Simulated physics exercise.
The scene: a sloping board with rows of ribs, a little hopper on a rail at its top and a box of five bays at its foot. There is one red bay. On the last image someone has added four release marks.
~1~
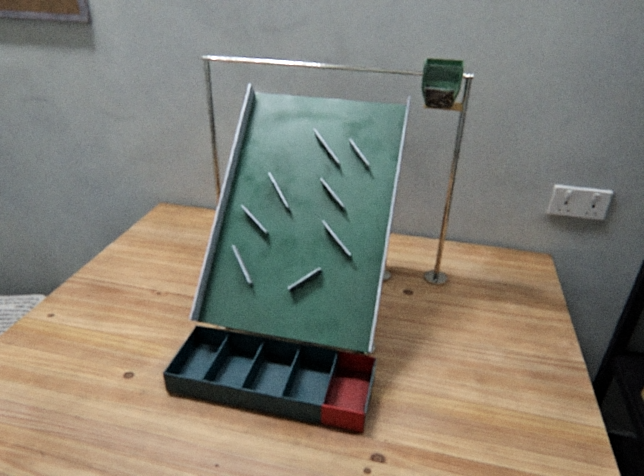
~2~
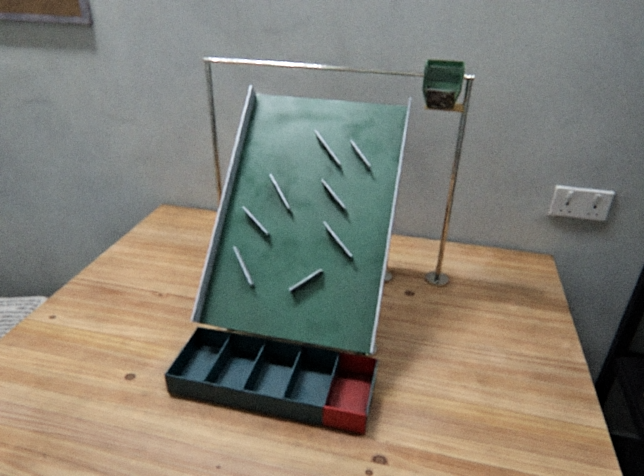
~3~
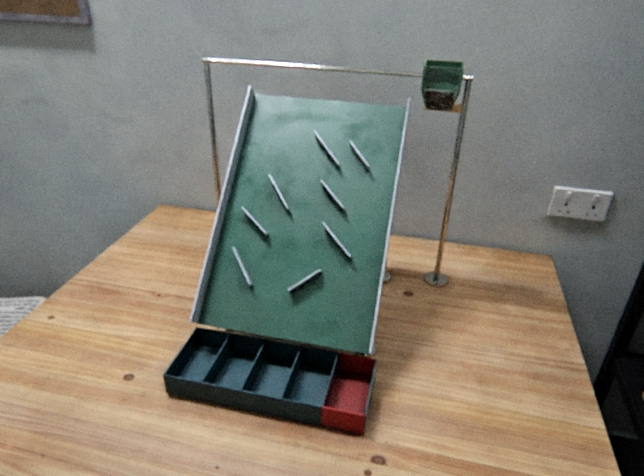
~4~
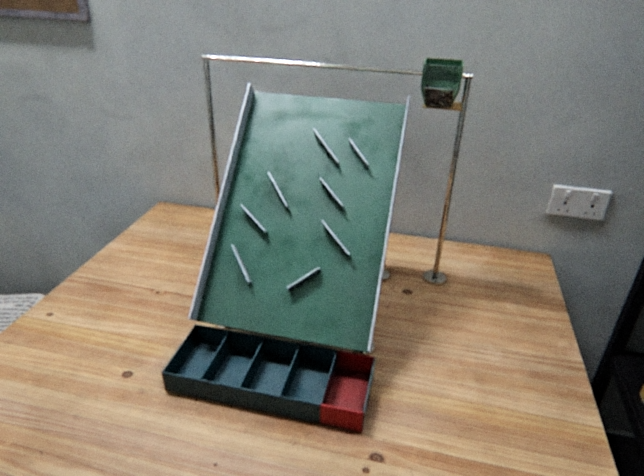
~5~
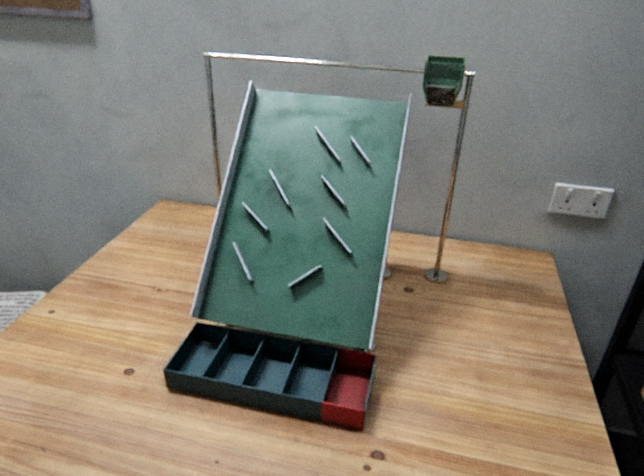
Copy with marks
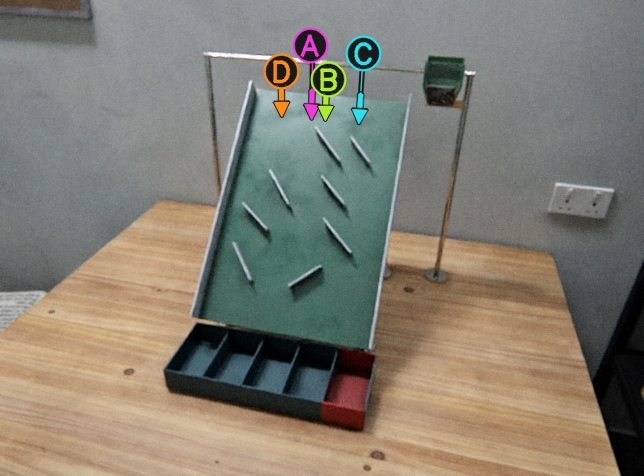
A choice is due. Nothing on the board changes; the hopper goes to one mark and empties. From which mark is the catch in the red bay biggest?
It is C.
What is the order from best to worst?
C, B, A, D.
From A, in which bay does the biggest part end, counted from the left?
It is the second one.
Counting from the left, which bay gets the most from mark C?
The fifth.
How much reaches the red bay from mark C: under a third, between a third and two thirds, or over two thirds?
Over two thirds.
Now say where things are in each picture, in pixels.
The first picture shows hopper at (439, 99), black beans, door shut.
The second picture shows ribs (315, 130) to (340, 163), (351, 140) to (370, 166), (270, 174) to (289, 208).
The third picture shows ribs (321, 180) to (344, 208), (242, 207) to (266, 233), (323, 222) to (350, 257).
The fourth picture shows ribs (232, 245) to (249, 282), (287, 288) to (319, 267).
The fifth picture shows red bay at (342, 414), number 5 of 5 from the left.
On the marked copy, mark A meets the board at (311, 114); mark B meets the board at (325, 115); mark C meets the board at (359, 118); mark D meets the board at (281, 111).
Choosing A, about a quarter in the red bay, most in other bays.
Choosing B, about two thirds in the red bay, about a third in other bays.
Choosing C, all in the red bay.
Choosing D, a stray few in the red bay, nearly all in other bays, a stray few held on the board.
